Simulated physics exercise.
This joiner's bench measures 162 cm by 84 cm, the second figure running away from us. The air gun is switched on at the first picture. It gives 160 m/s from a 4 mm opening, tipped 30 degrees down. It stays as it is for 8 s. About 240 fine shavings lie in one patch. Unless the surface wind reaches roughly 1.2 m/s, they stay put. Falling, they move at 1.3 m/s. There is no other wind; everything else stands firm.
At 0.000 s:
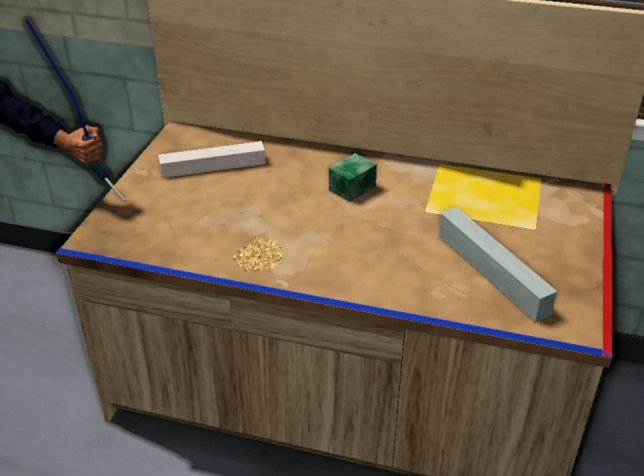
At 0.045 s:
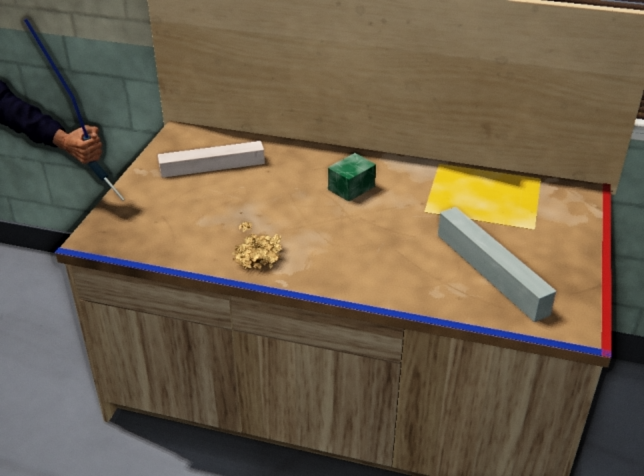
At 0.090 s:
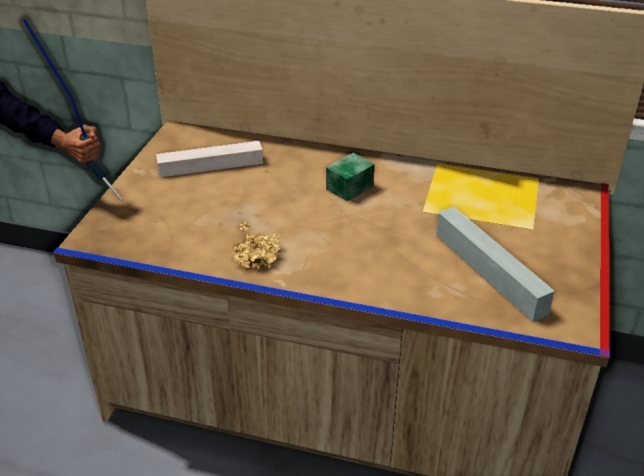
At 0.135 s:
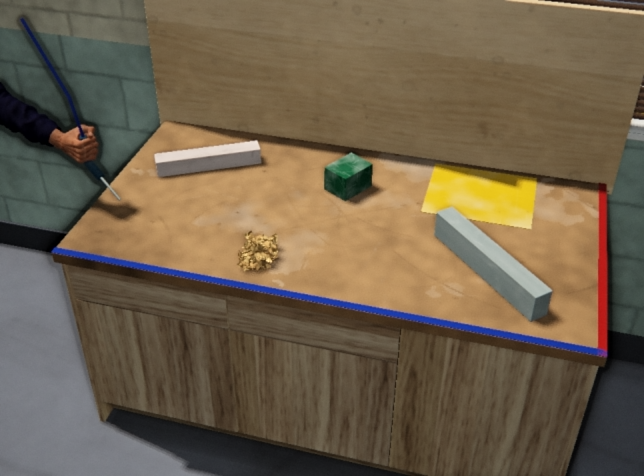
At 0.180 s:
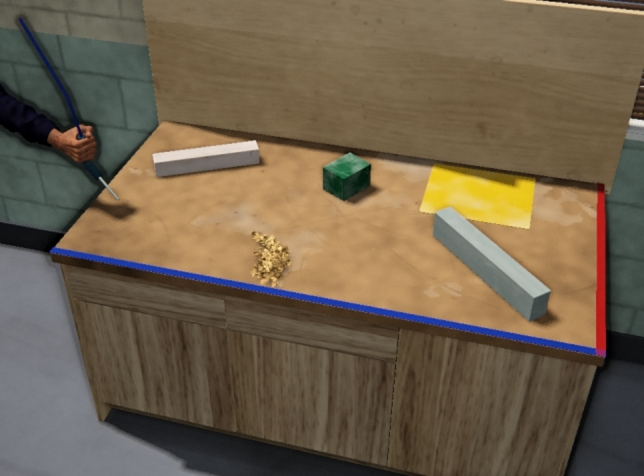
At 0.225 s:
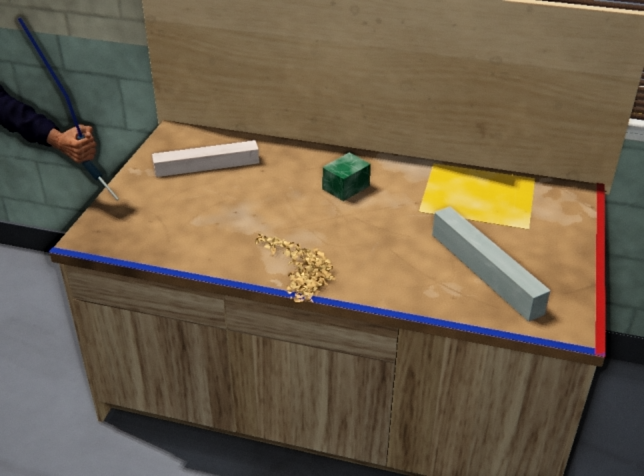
A wooden workbench with cupboard doors, a blue front edge and a red right edge stands against tiled walls, seen from above in an almost still view. On top lie a pale bar, a green block, a yellow mat, a grey-green plank and golden shavings, while a hand at left holds a thin blue air gun steady. The shavings ruffle in place, then slide rightward and toward the blue edge, trailing a few behind.
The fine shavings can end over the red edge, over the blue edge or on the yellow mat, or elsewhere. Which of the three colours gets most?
The biggest group is at the blue one.
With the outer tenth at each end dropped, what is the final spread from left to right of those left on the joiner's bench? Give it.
About 30 cm.
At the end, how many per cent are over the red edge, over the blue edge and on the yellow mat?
I'd put it at around 10 % for red, 50 % for blue and 0 % for yellow.
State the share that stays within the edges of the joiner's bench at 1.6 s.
Roughly 50 per cent.
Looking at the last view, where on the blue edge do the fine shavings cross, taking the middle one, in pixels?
Midpoint of crossings, approx. (442, 326).
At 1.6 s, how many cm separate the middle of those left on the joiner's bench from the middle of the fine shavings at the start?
Centre offset: Approx. 70 cm.
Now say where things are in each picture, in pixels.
In the first frame, the middle of the fine shavings is near (258, 256), none has stirred yet and the mouth of the air gun is at (125, 201).
In the second frame, the middle of the fine shavings is near (258, 249), none has stirred yet, the yellow mat is centred on (484, 195), the blue edge is centred on (312, 301) and the red edge is centred on (611, 260).
In the third frame, the middle of the fine shavings is near (256, 249), none has stirred yet, the top of a block is at (351, 166) and the top of a plank is at (210, 152).
In the fourth frame, the middle of the fine shavings is near (256, 251), the farthest in sight from the air gun is at (273, 260) and about 10 % have left their places.
In the fifth frame, the middle of the fine shavings is near (274, 258), the farthest in sight from the air gun is at (275, 285) and about 85 % have left their places.
In the sixth frame, the middle of the fine shavings is near (310, 266), the farthest in sight from the air gun is at (332, 278) and about 95 % have left their places.
After 1.6 s, 38 % are on the move or not yet settled, 0 % are on the yellow mat, 50 % over the blue edge and 0 % over the red edge; the middle of those still in play is near (494, 295).
After 2.6 s, 26 % are on the move or not yet settled, 0 % are on the yellow mat, 52 % over the blue edge and 4 % over the red edge; the middle of those still in play is near (494, 295).
After 4.4 s, 15 % are on the move or not yet settled, 0 % are on the yellow mat, 52 % over the blue edge and 9 % over the red edge; the middle of those still in play is near (495, 292).
After 8.0 s, at the end, 0 % are on the yellow mat, 52 % over the blue edge and 11 % over the red edge; the middle of those still in play is near (490, 291).
